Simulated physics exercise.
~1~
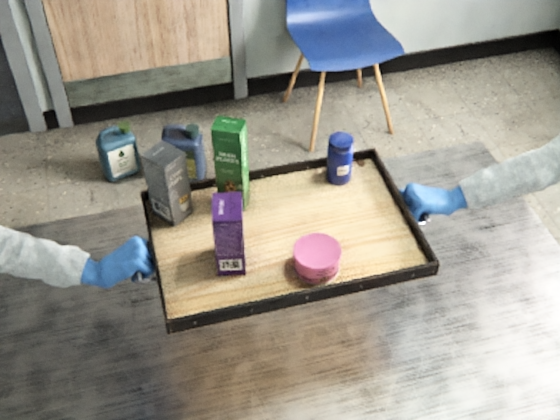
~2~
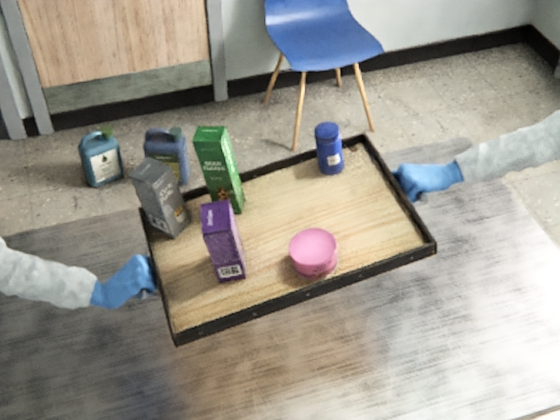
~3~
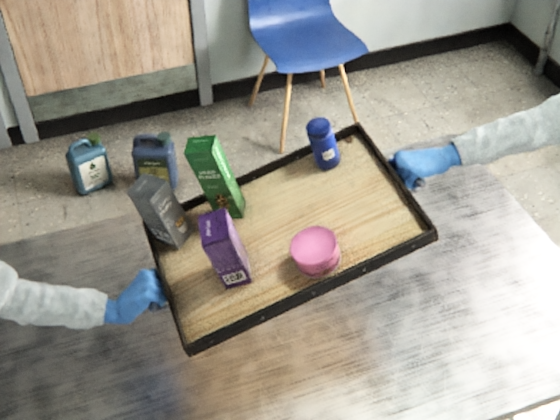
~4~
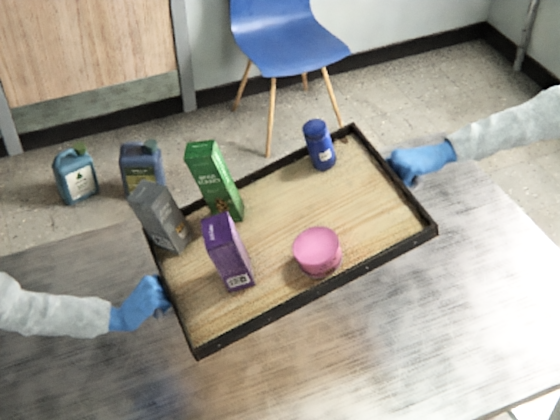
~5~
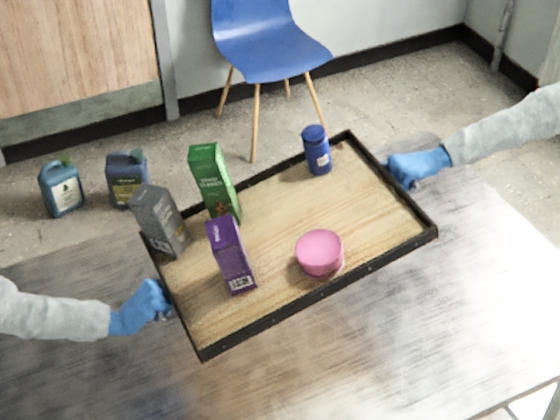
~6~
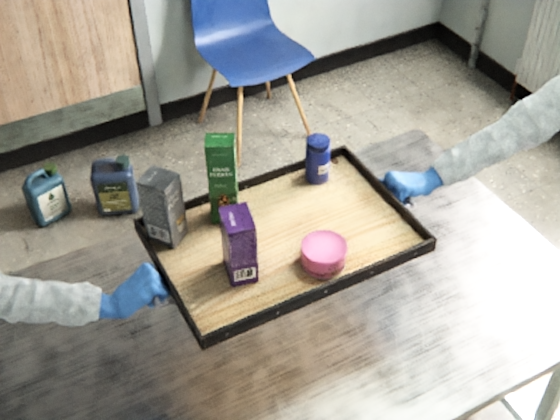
Two blue-gloved hands held a black-rimmed tray carrying purple, green and grey cartons, a blue jar and a pink tub, tipped its left side down, then brought it back level, with everything still standing in about the same places.
